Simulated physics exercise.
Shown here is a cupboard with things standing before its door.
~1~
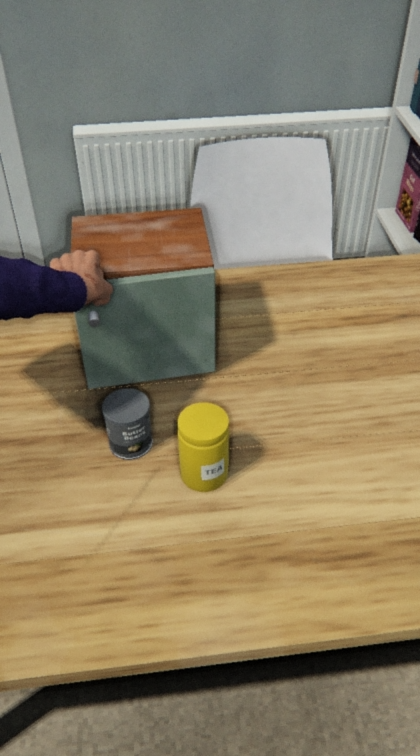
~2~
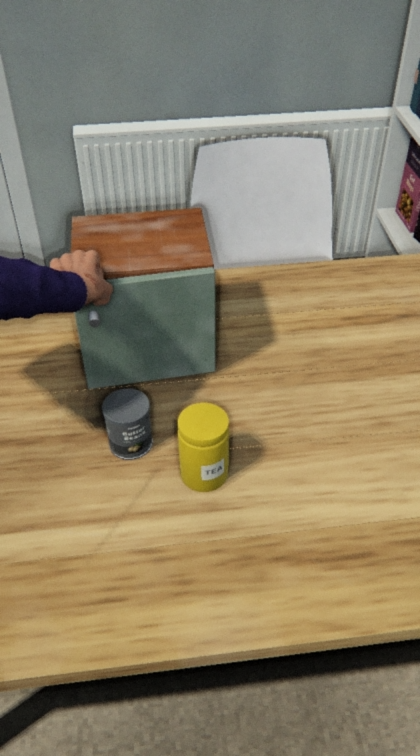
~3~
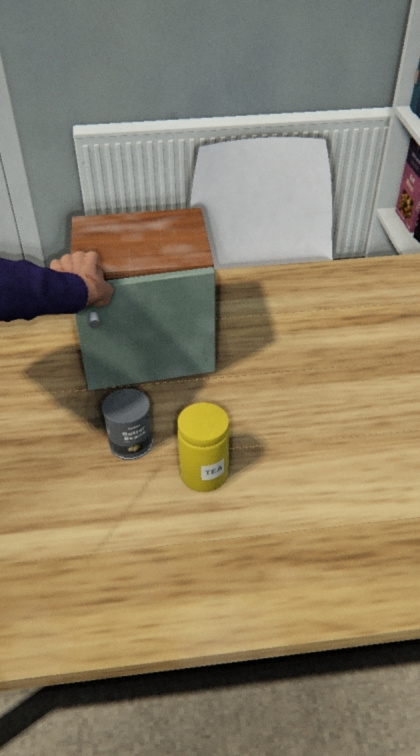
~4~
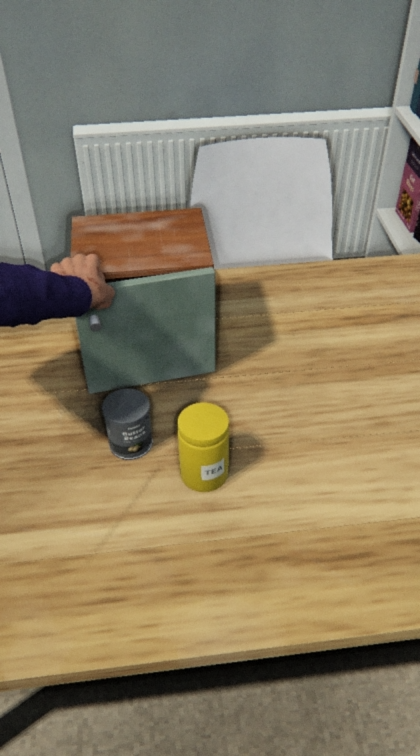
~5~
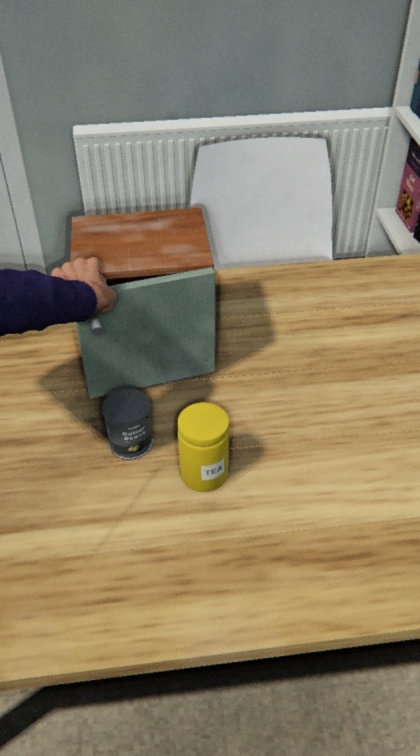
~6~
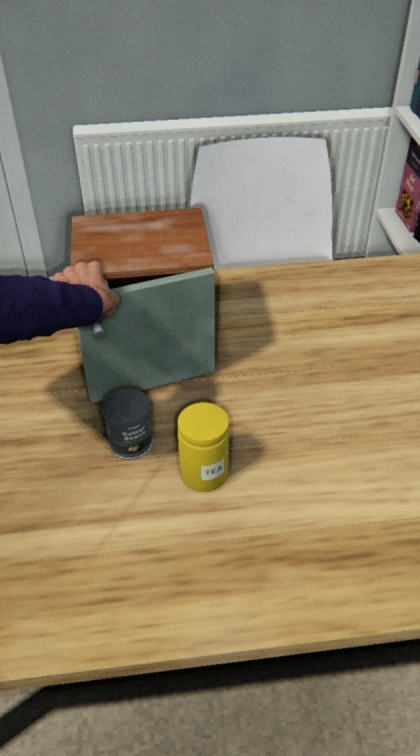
On a wooden table, a hand slowly pulling a green cupboard door slightly open behind a grey pot and yellow jar.
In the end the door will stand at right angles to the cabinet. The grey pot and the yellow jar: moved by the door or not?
Result: Most likely the grey pot gets hit; most likely the yellow jar gets hit.
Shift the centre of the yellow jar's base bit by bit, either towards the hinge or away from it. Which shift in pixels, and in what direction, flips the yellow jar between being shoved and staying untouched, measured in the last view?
Shift: Approx. 40 px, direction down.
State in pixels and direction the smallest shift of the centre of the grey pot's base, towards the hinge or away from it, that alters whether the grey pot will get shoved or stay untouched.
Shift approx. 28 px, direction left.
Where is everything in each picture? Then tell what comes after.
The first picture shows door 4° open; grey pot (128, 425); yellow jar (204, 448); door (148, 335).
The second picture shows door 4° open; yellow jar (204, 448); door (148, 335).
The third picture shows door 5° open; grey pot (128, 425); door (149, 336).
The fourth picture shows door 7° open; yellow jar (204, 448); door (149, 337).
The fifth picture shows door 10° open; grey pot (128, 425); door (150, 339).
The sixth picture shows door 13° open; grey pot (128, 425); yellow jar (204, 448); door (151, 342).
Then, 1.50 s after the last picture, door 58° open; grey pot moved about its own width near (175, 456); yellow jar moved a little near (223, 453).
At rest, the grey pot gets knocked, near (217, 479); the yellow jar gets knocked, near (267, 464).
